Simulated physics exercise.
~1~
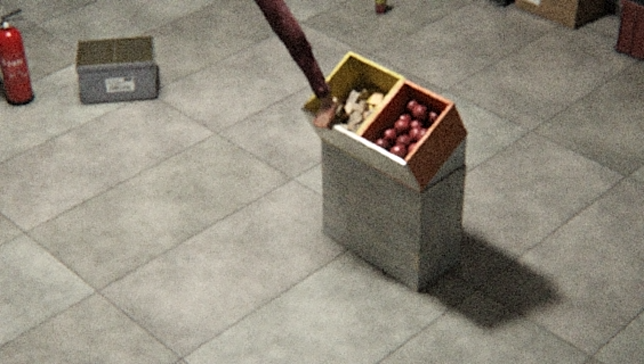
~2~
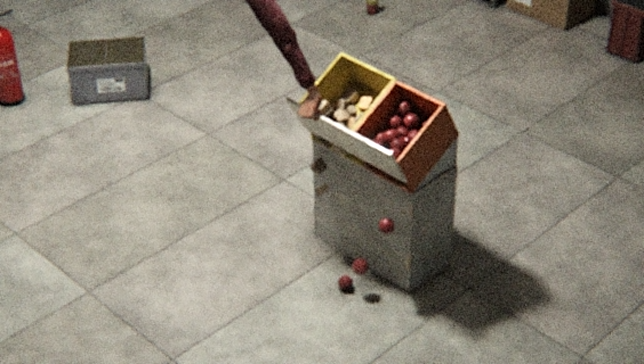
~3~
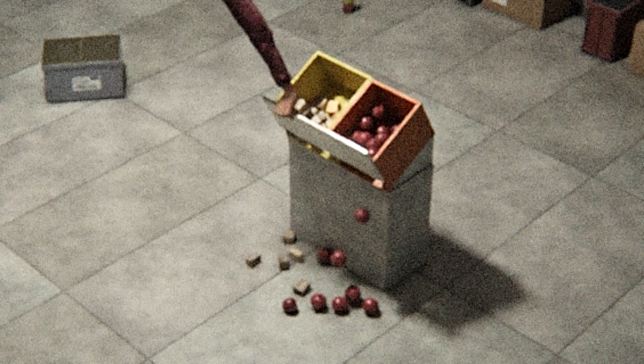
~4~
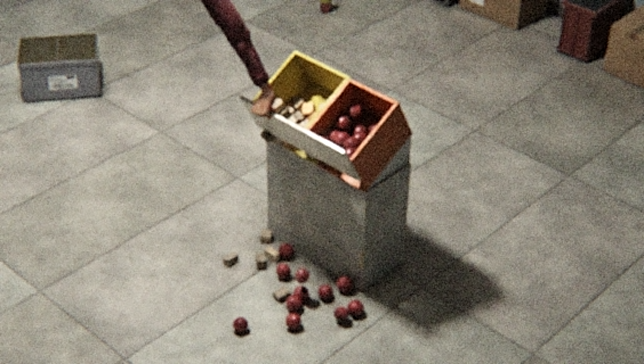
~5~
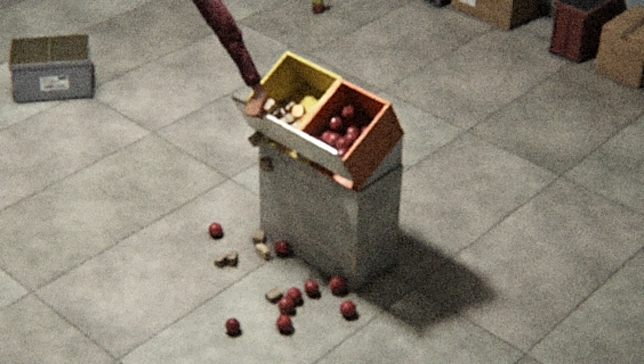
A dark reddish arm reaches in from the top to the left edge of a two-part display bin, yellow on the left and orange on the right, standing on a grey block on a tiled floor, seen from above. Pale wooden blocks fill the yellow part and red apples the orange one, with a grey crate behind at left. As the gate at the front lifts, apples and a few blocks spill down the front. They scatter across the tiles while the view pans slightly right. Finally the spilled pieces lie still on the floor, and most apples and blocks remain inside.
